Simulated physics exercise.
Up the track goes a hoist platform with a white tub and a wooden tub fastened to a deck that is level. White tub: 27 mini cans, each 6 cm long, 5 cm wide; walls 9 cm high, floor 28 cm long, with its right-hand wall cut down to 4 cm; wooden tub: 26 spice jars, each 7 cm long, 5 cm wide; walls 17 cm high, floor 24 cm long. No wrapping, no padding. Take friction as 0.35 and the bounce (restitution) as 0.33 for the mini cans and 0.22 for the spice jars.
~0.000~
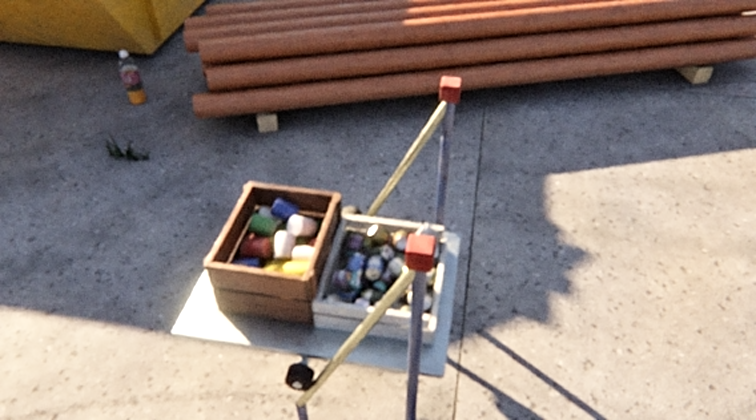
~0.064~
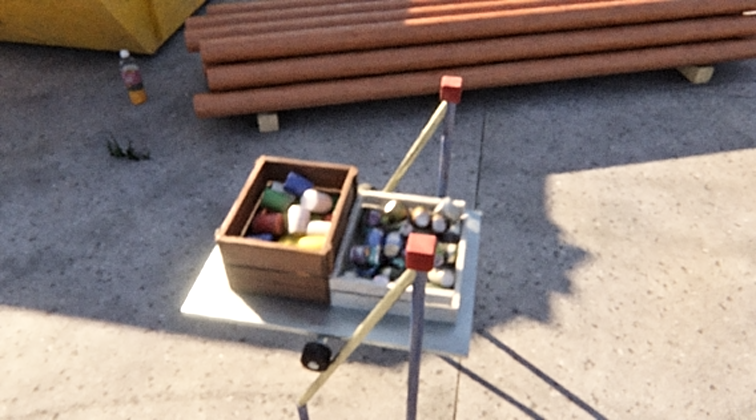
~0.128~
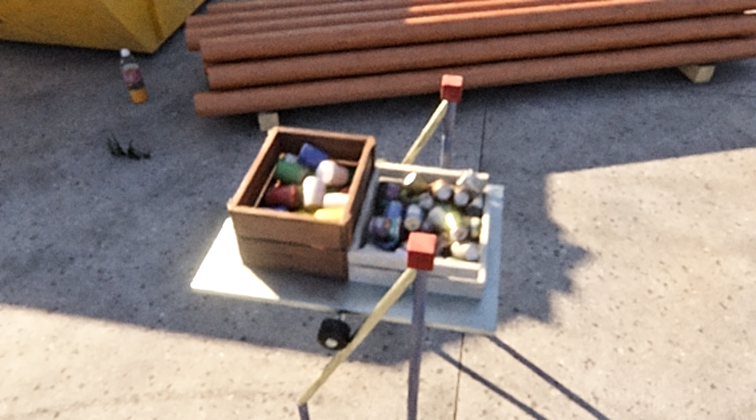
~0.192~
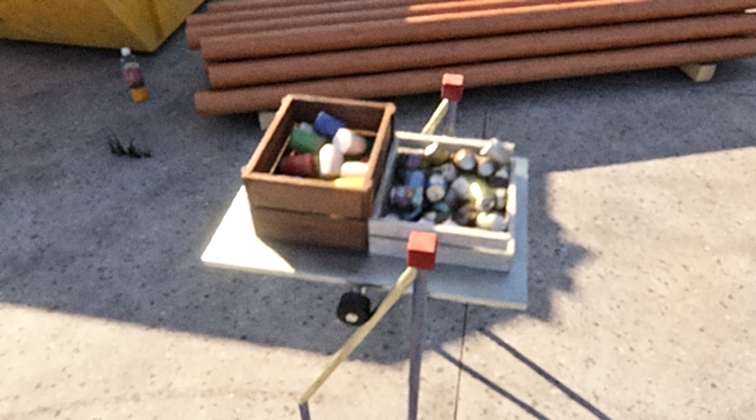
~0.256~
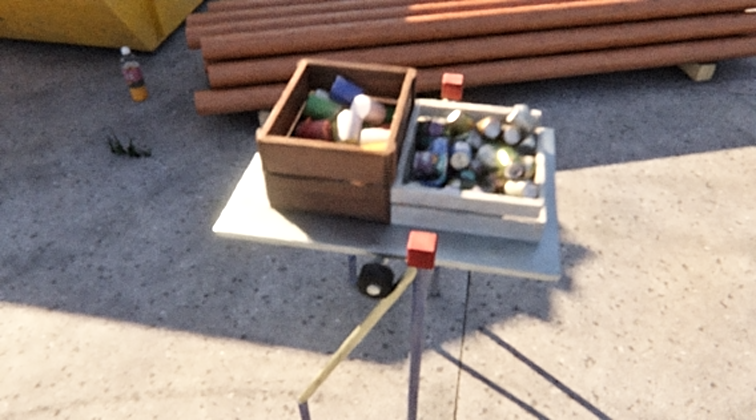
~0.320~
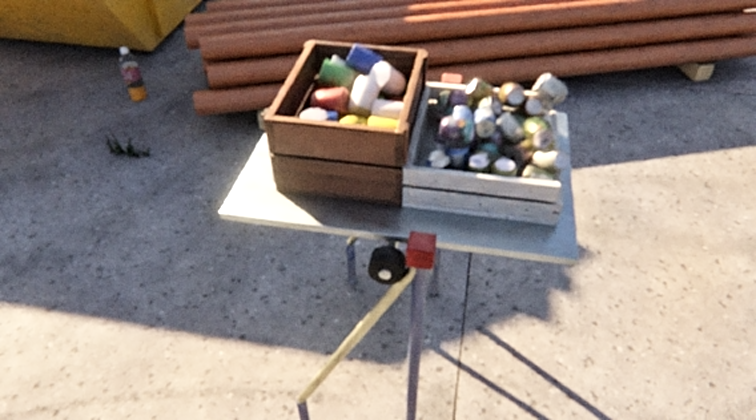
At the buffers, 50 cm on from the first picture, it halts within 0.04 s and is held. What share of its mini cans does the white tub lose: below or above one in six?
Over a sixth of the mini cans leave the white tub.
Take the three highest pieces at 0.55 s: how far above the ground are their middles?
Some 102 cm up.
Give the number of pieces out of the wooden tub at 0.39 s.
Out by then, roughly: Wooden tub 0.
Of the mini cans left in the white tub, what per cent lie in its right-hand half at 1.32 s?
About 50 per cent.
After 0.39 s, the white tub is down by 2 of 27 and the wooden tub has all 26.
After 0.55 s, the white tub is down by 6 of 27 and the wooden tub has all 26.
After 0.77 s, the white tub is down by 12 of 27 and the wooden tub is down by 1 of 26.
Outcome (at 1.32 s), the white tub is down by 12 of 27 and the wooden tub is down by 1 of 26. Asked share, 12 of 27, 44 per cent.
